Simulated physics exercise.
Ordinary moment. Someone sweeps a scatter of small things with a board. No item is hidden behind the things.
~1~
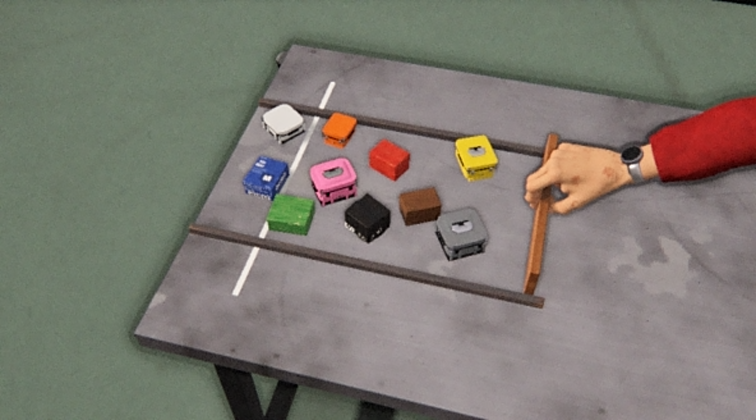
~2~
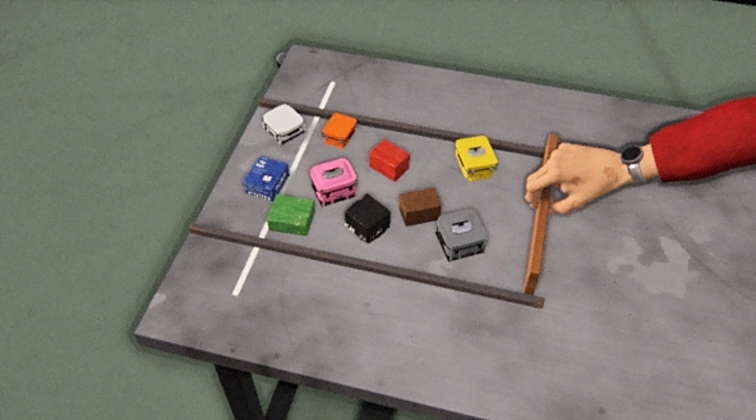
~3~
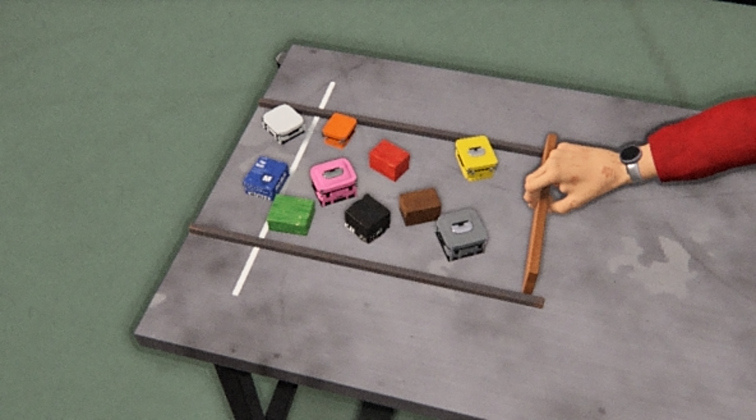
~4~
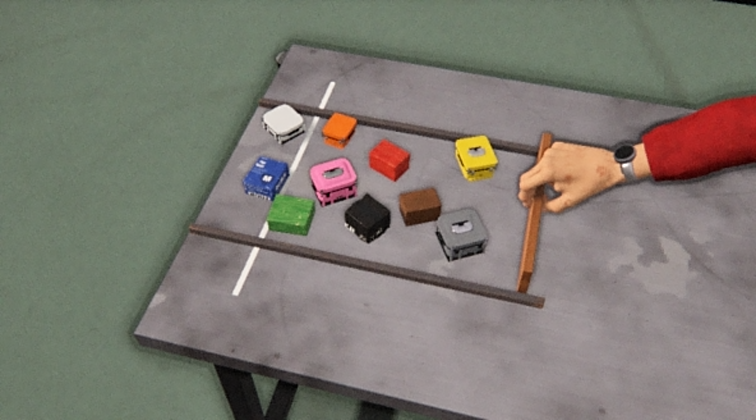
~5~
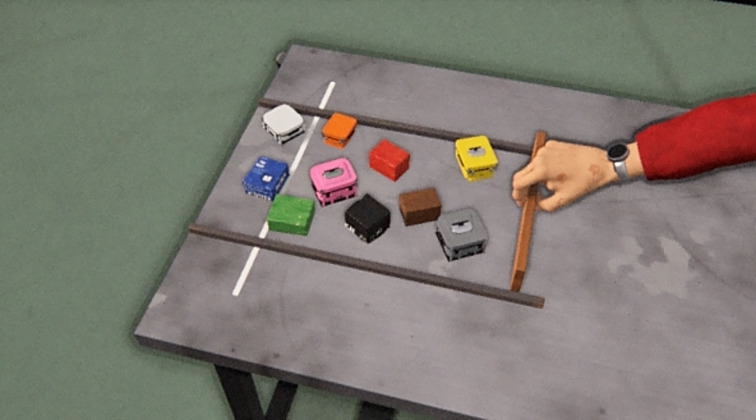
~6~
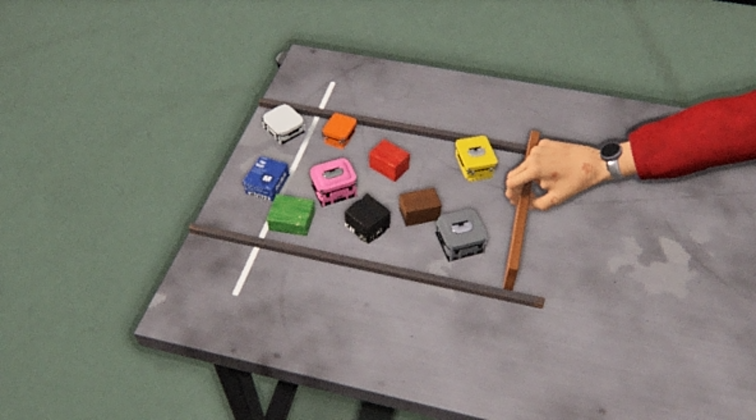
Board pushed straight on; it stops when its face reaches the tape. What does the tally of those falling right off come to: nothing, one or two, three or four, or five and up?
The pieces that topple off will total three or four.
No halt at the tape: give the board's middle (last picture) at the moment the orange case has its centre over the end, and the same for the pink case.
The middle is at (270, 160) when it's the orange case, and at (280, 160) when it's the pink case.
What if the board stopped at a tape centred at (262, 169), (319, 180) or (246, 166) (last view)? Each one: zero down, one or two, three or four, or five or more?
Going through the three places in order, the answers are at least five; none; more than four.
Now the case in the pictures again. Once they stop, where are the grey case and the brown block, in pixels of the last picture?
They come to rest around (261, 188) and (274, 165).
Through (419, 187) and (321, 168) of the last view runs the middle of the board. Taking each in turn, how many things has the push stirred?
By then 4, and later 10.
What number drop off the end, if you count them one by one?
Total count: 3.
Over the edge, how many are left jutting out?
Number: 2.
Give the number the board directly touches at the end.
4 of them.
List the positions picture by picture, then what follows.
White case (284, 124); blue box (267, 178); green block (292, 215); board (542, 211); tape (291, 175), in the first frame.
Blue box (267, 179); yellow case (476, 159), in the second frame.
Green block (292, 215); grey case (461, 235), in the third frame.
White case (284, 124); red block (389, 161), in the fourth frame.
Blue box (267, 179); board (529, 208), in the fifth frame.
White case (284, 124); blue box (267, 179); green block (292, 215); board (522, 207); tape (291, 175), in the sixth frame.
A little later, none off yet; white case at rest near (284, 124); blue box at rest near (267, 179); green block at rest near (292, 215).
When it is over, the number that fall off is three or four; down, green block, blue box and white case.
